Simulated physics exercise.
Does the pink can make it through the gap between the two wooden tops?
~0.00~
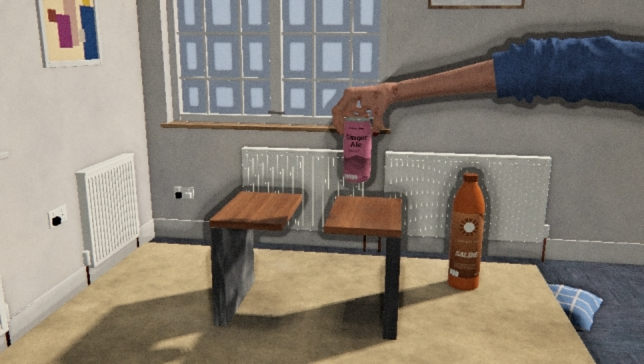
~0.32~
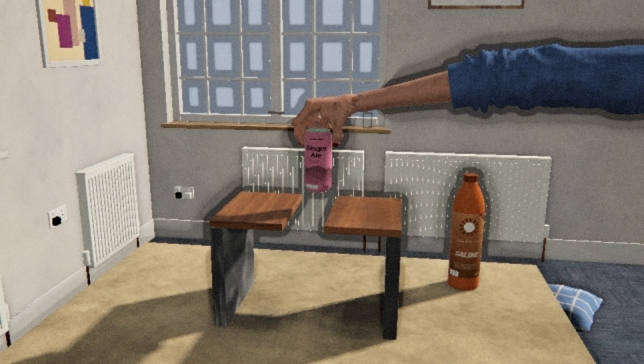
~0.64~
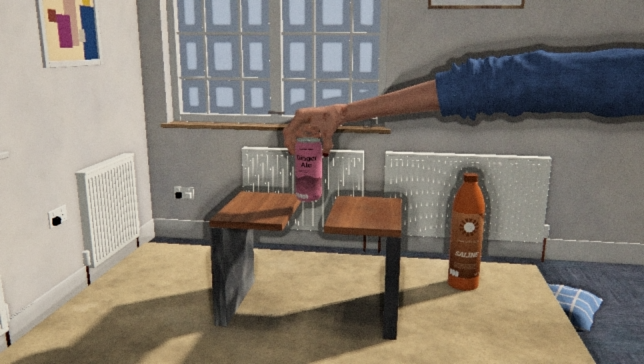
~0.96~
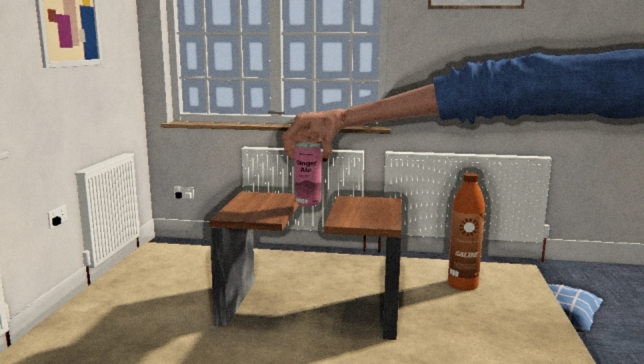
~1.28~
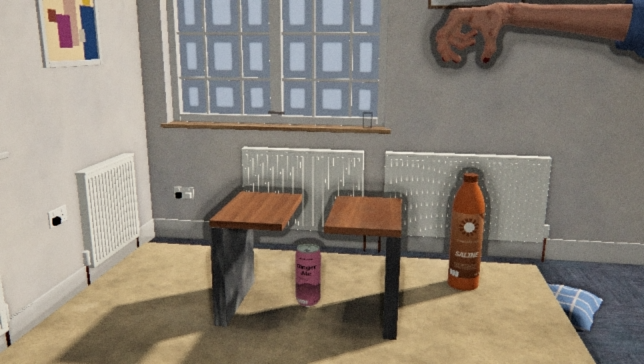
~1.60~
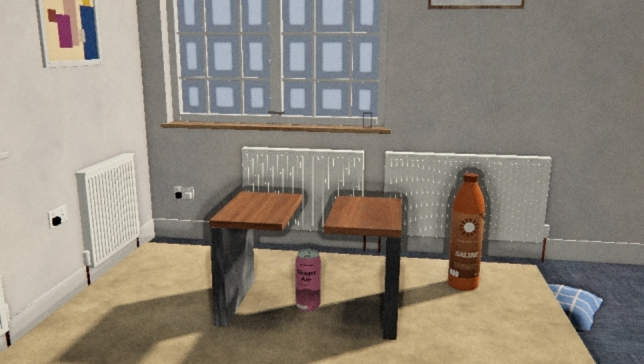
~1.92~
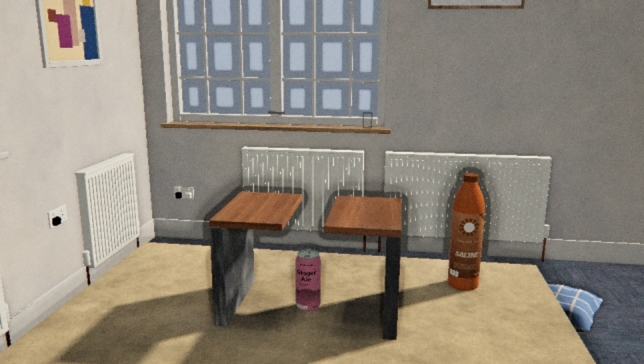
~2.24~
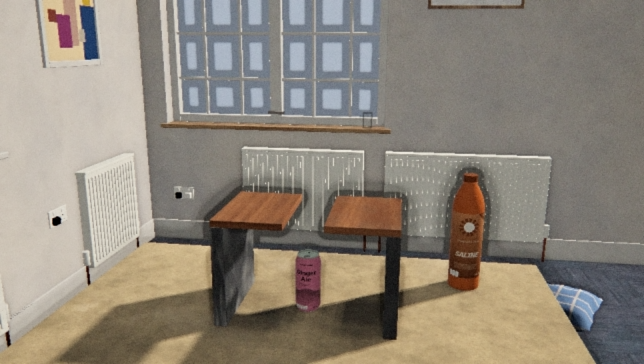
Yes, the pink can goes down through the gap and ends up standing upright on the tabletop between the stands.
